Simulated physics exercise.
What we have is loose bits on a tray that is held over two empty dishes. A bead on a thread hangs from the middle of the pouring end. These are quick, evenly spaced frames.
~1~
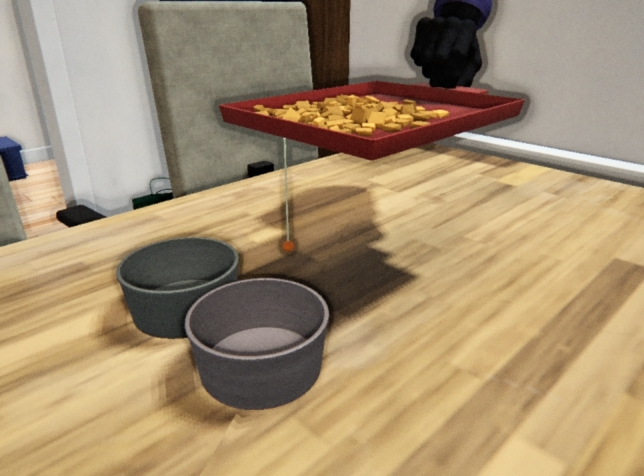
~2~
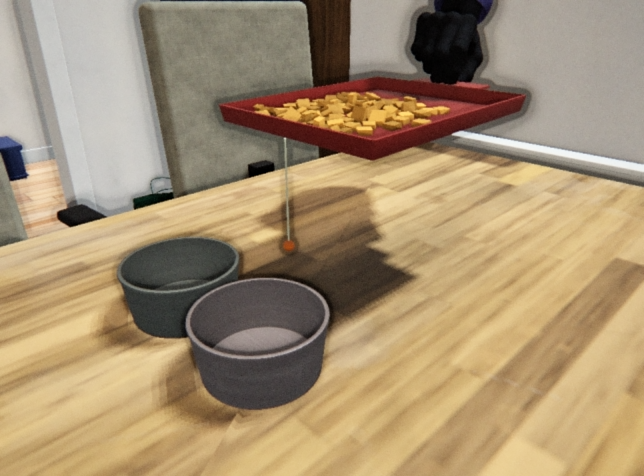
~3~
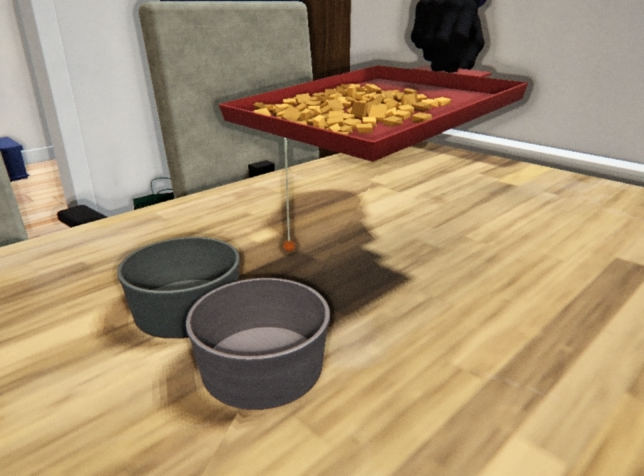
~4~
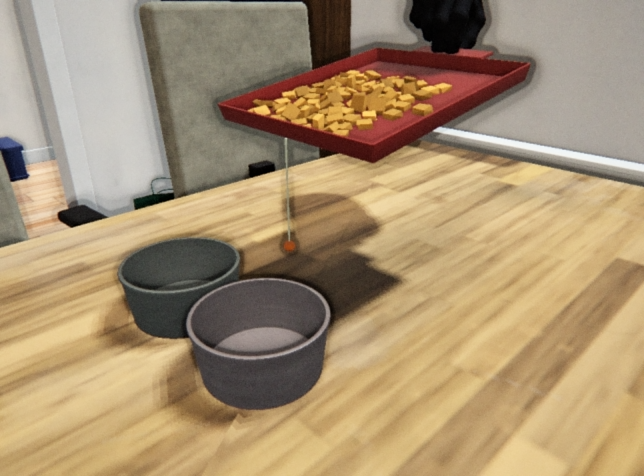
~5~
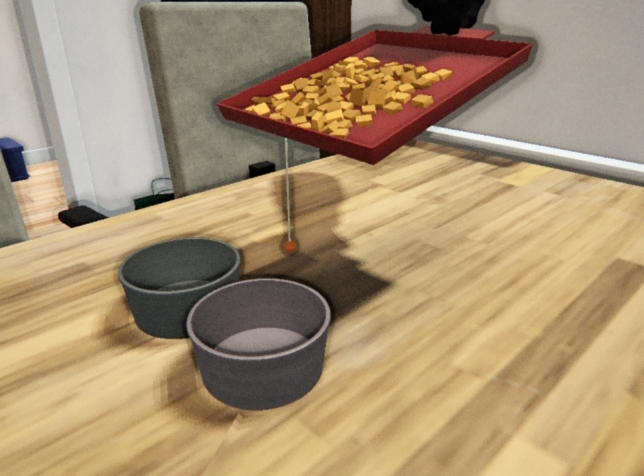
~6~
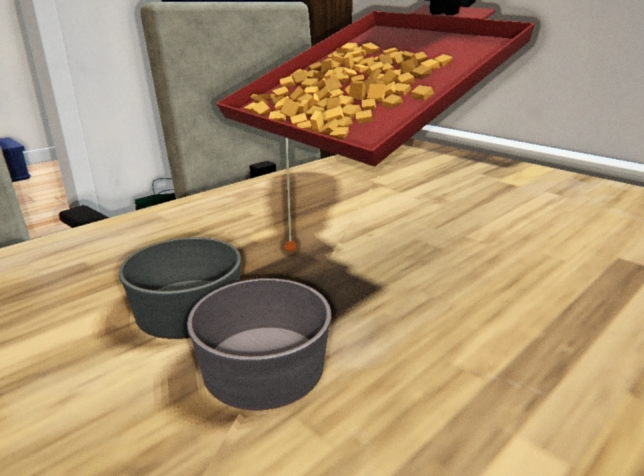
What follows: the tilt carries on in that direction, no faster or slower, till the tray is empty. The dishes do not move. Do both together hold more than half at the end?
They take over half between them.
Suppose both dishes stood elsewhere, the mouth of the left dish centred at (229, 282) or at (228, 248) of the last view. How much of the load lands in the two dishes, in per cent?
Roughly 80 per cent, and 80 per cent.
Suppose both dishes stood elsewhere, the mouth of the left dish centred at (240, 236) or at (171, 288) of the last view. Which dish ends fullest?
One: The right dish. Two: The left dish.
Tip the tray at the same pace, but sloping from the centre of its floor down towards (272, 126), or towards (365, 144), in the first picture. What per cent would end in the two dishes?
Roughly 20 per cent, and 20 per cent.
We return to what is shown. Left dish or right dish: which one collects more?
More ends in the right-hand dish.
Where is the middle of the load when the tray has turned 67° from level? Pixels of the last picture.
Near (299, 96).
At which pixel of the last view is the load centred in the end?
Near (252, 343).
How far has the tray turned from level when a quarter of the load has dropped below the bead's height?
Near 105 degrees.
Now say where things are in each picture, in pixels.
In the first frame, corners of the pouring end near (223, 105) and (373, 139), level; middle of the load near (359, 113), cereal squares; left dish near (128, 303); right dish near (201, 366); bead on its thread near (288, 246).
In the second frame, corners of the pouring end near (223, 104) and (373, 139), level; middle of the load near (359, 111).
In the third frame, corners of the pouring end near (223, 104) and (373, 140), tipped barely, lowest at the right corner; middle of the load near (360, 105).
In the fourth frame, corners of the pouring end near (222, 103) and (372, 142), tipped a little, lowest at the right corner; middle of the load near (359, 96).
In the fifth frame, corners of the pouring end near (221, 103) and (372, 145), tipped a little, lowest at the right corner; middle of the load near (358, 88).
In the sixth frame, corners of the pouring end near (220, 102) and (372, 148), tipped clearly, lowest at the right corner; middle of the load near (358, 79); left dish near (131, 303); right dish near (204, 367).
Shortly afterwards, tray tipped steeply; all but a few on the tray; only a few in the air.
Next, tray tipped past a quarter turn; near a third on the tray; a little in the right dish; a little in the left dish; a little outside both; near a third in the air.
Some moments later, tray tipped past a quarter turn; near half in the right dish; near a quarter in the left dish; near a third outside both.
In the end, tray tipped past a quarter turn; near half in the right dish; near a quarter in the left dish; near a third outside both.
